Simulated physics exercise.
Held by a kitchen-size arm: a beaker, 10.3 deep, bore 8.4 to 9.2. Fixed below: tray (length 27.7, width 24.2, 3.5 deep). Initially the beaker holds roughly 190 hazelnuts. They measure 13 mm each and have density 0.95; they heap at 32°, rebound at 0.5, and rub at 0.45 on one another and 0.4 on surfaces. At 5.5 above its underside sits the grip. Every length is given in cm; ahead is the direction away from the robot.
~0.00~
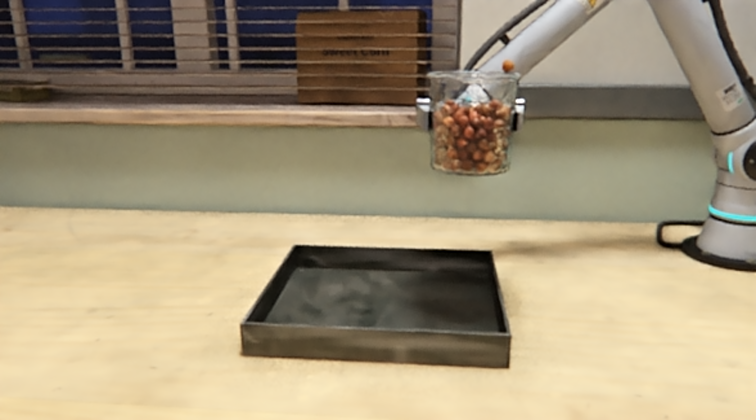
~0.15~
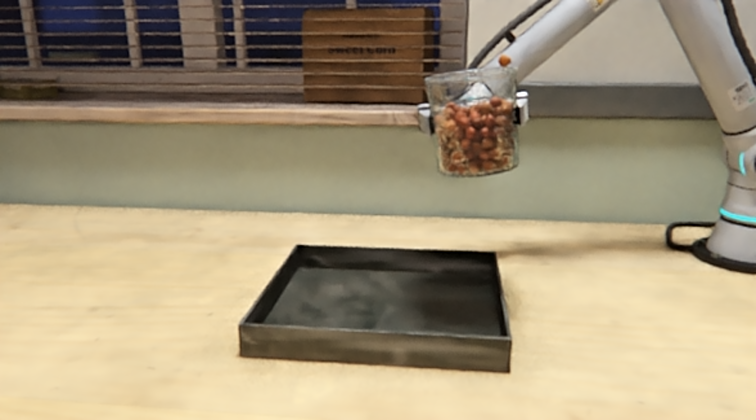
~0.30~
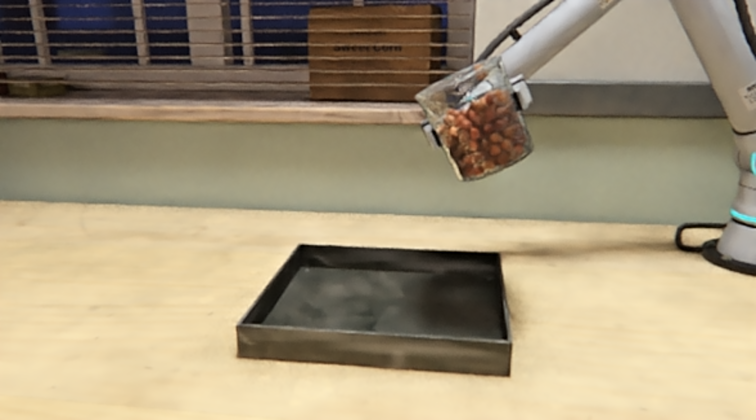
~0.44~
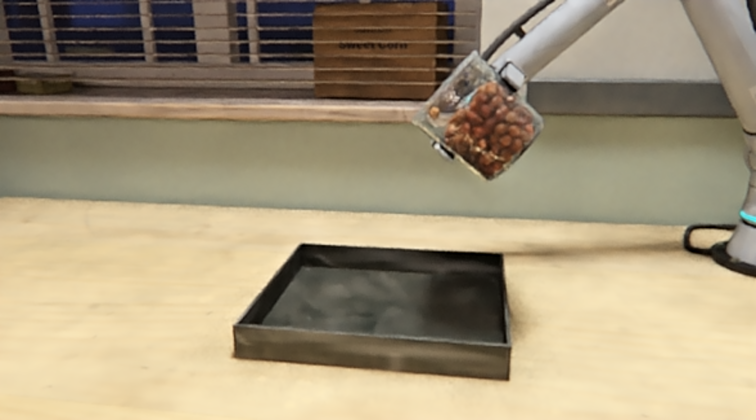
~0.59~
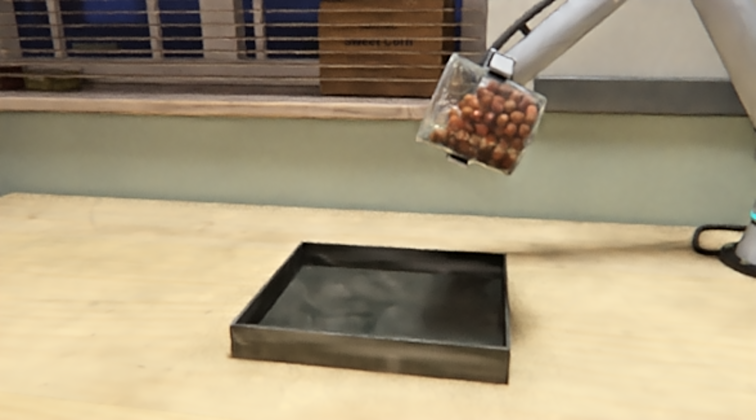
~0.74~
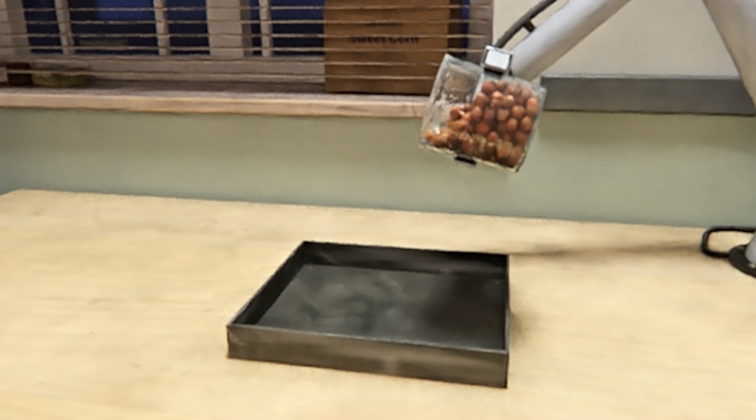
On a wooden tabletop, a robotic arm tilting a clear beaker of hazelnuts steeply to the left above an empty black tray.
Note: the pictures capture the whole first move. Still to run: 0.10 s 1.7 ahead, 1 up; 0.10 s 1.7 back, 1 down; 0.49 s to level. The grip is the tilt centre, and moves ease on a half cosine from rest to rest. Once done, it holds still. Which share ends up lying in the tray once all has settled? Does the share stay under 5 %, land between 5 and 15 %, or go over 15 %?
It lands between 5 and 15 %.
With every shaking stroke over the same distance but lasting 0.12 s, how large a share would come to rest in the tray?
It would come to around 5 %.
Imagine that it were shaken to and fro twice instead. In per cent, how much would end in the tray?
Approx. 20 per cent.
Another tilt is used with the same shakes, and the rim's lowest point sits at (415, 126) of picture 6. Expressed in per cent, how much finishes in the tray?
The share is around 0 %.
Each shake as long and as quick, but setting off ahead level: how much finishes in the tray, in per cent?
Roughly 10 percent of it.
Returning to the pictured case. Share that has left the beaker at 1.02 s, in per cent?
Around 5 percent at that moment.
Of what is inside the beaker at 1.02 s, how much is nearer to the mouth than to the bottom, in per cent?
45 %.
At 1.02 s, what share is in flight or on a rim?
My guess is some 5 in a hundred.
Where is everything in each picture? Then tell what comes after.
The first frame shows beaker middle at (472, 123), level; upper third of the load around (474, 115), from x 440 to 510, top at y 65; 188 in the beaker.
The second frame shows beaker middle at (474, 123), tilted 7° forward; upper third of the load around (477, 114), from x 440 to 510, top at y 60.
The third frame shows beaker middle at (478, 122), tilted 26° forward; upper third of the load around (486, 113), from x 440 to 520, top at y 70.
The fourth frame shows beaker middle at (480, 120), tilted 49° forward; upper third of the load around (493, 110), from x 430 to 525, top at y 85.
The fifth frame shows beaker middle at (482, 118), tilted 68° forward; upper third of the load around (496, 106), from x 435 to 530, top at y 85.
The sixth frame shows beaker middle at (483, 117), tilted 75° forward; upper third of the load around (502, 104), from x 425 to 530, top at y 85; 188 in the beaker.
After 1.02 s, tilted 71° forward, highest piece 26 above the table; 177 in the beaker, 1 in the tray, 10 in flight or on a rim.
After 1.29 s, tilted 14° forward, highest piece 28 above the table; 169 in the beaker, 18 in the tray, 1 in flight or on a rim.
After 1.63 s, level, highest piece 27 above the table; 169 in the beaker, 19 in the tray.
After 2.68 s, level, highest piece 27 above the table; 169 in the beaker, 19 in the tray.
At rest, 169 in the beaker, 19 in the tray. That is 10 % in the tray.
